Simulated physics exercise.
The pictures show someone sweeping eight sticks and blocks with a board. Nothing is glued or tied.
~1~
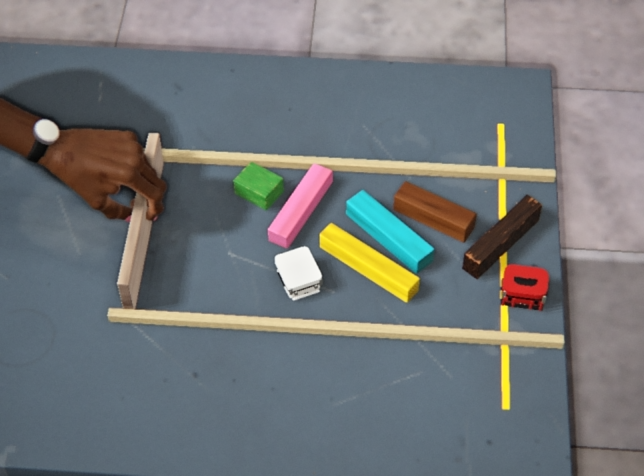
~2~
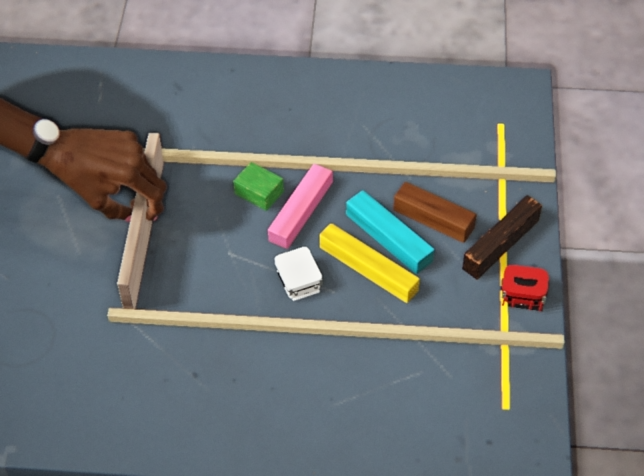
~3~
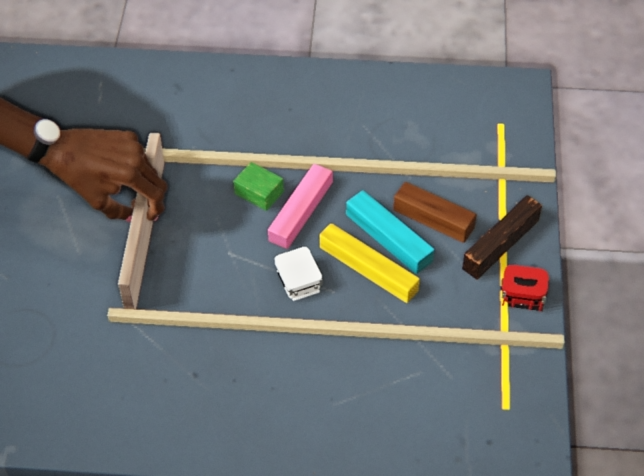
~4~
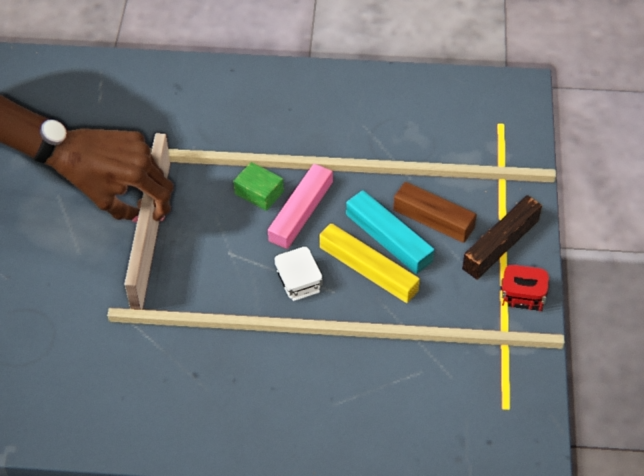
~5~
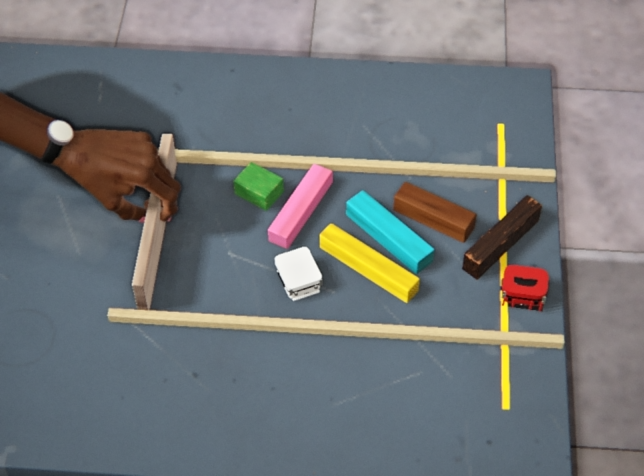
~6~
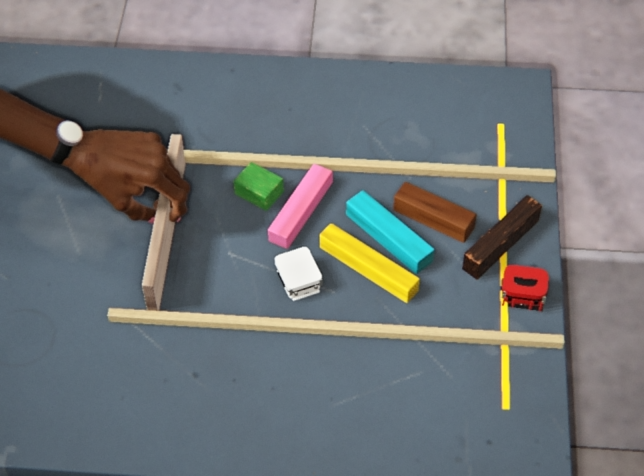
On a dark tabletop between two wooden rails, a hand held a board still to the left of some scattered colorful blocks, then slid it a short way right without touching any of them.
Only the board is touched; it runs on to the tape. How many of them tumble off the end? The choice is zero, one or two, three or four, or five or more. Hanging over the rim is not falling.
In the end the number that fall off is three or four.
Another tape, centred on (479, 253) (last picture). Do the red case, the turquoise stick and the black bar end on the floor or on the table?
The red case is lost; the turquoise stick remains up; the black bar drops off.
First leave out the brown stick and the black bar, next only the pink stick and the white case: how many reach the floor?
First 2, then 2.
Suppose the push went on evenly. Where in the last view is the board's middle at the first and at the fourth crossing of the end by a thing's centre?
Near (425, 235) and (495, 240).
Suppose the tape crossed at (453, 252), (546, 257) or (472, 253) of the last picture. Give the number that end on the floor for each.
In that order 2, 8 and 2.
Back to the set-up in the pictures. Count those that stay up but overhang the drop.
Overhanging: 2.
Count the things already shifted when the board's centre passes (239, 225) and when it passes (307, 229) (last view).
The counts are 1 and 5.
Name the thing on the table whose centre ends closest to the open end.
The yellow stick.
Soon after, none off yet; red case at rest near (524, 288); black bar at rest near (502, 237); brown stick at rest near (434, 212).
At rest, the number that fall off is three or four; fallen, turquoise stick, brown stick, black bar and red case.
